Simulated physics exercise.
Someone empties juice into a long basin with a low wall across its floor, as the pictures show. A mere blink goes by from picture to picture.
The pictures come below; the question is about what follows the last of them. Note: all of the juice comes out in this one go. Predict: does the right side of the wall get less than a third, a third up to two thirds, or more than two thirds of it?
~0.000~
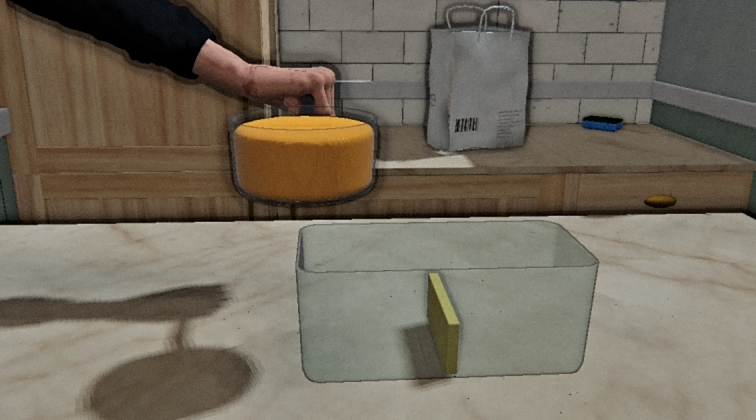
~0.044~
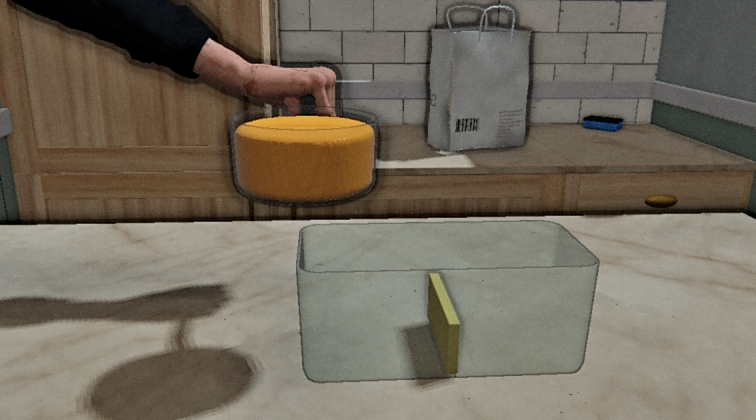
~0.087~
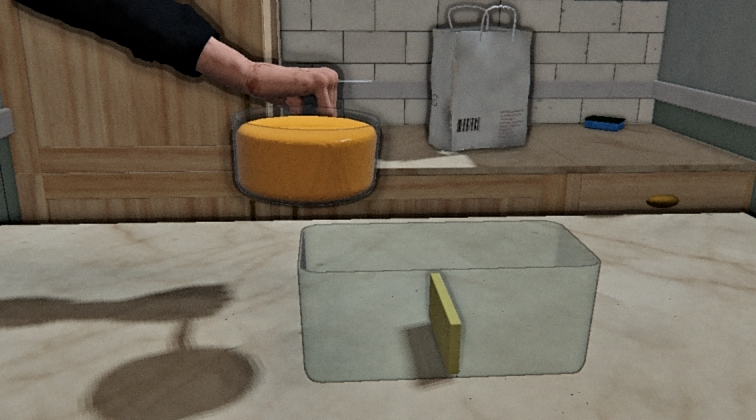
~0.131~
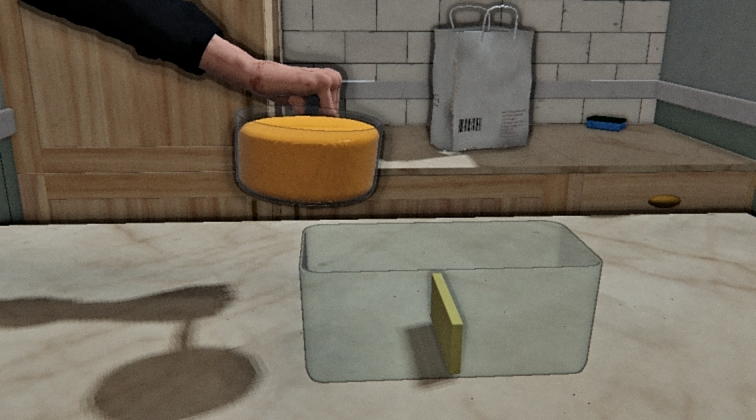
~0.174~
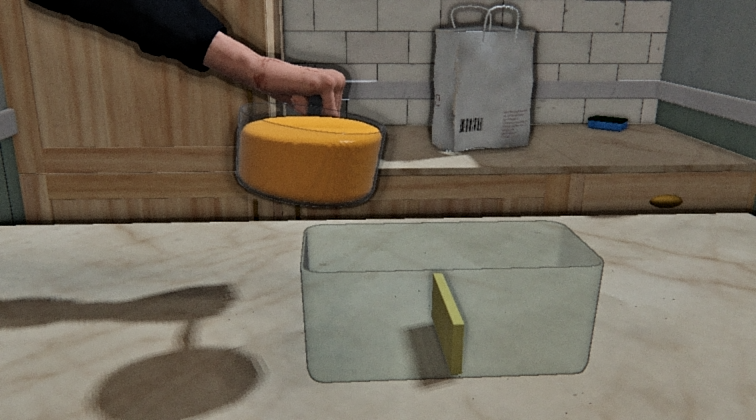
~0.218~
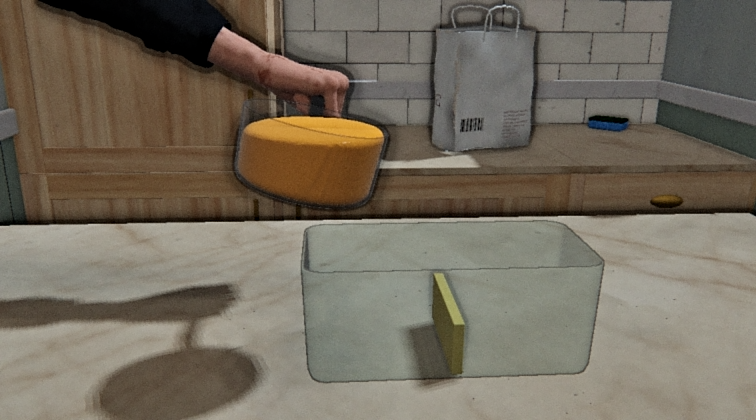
I expect the share right of the wall to be below a third.
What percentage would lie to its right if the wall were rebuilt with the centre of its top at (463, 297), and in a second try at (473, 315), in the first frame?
Note: Roughly 5 % in case one, 15 % in case two.
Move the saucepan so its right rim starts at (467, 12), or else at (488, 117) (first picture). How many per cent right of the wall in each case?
In order: Close to 90 and 90 percent.
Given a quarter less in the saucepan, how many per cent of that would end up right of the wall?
Near 5 parts in a hundred.
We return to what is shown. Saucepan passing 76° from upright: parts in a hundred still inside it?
Looks like roughly 45 percent is still held.
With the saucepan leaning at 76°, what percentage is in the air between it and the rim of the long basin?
It comes to around 30 per cent.
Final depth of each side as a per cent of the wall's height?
Left part: 60 per cent, right part: 20 per cent.
A moment on, the saucepan is tipped on its side and 44 per cent is still to pour, 16 is left of the wall and 9 right of it.
Next, the saucepan is tipped right over and 5 per cent is still to pour, 69 is left of the wall and 22 right of it.
Then the saucepan is tipped right over and 0 per cent is still to pour, 75 is left of the wall and 22 right of it.
Later the saucepan is tipped right over and 0 per cent is still to pour, 75 is left of the wall and 22 right of it.
In the end 75 per cent lies left of the wall, 23 right of it and 3 outside.
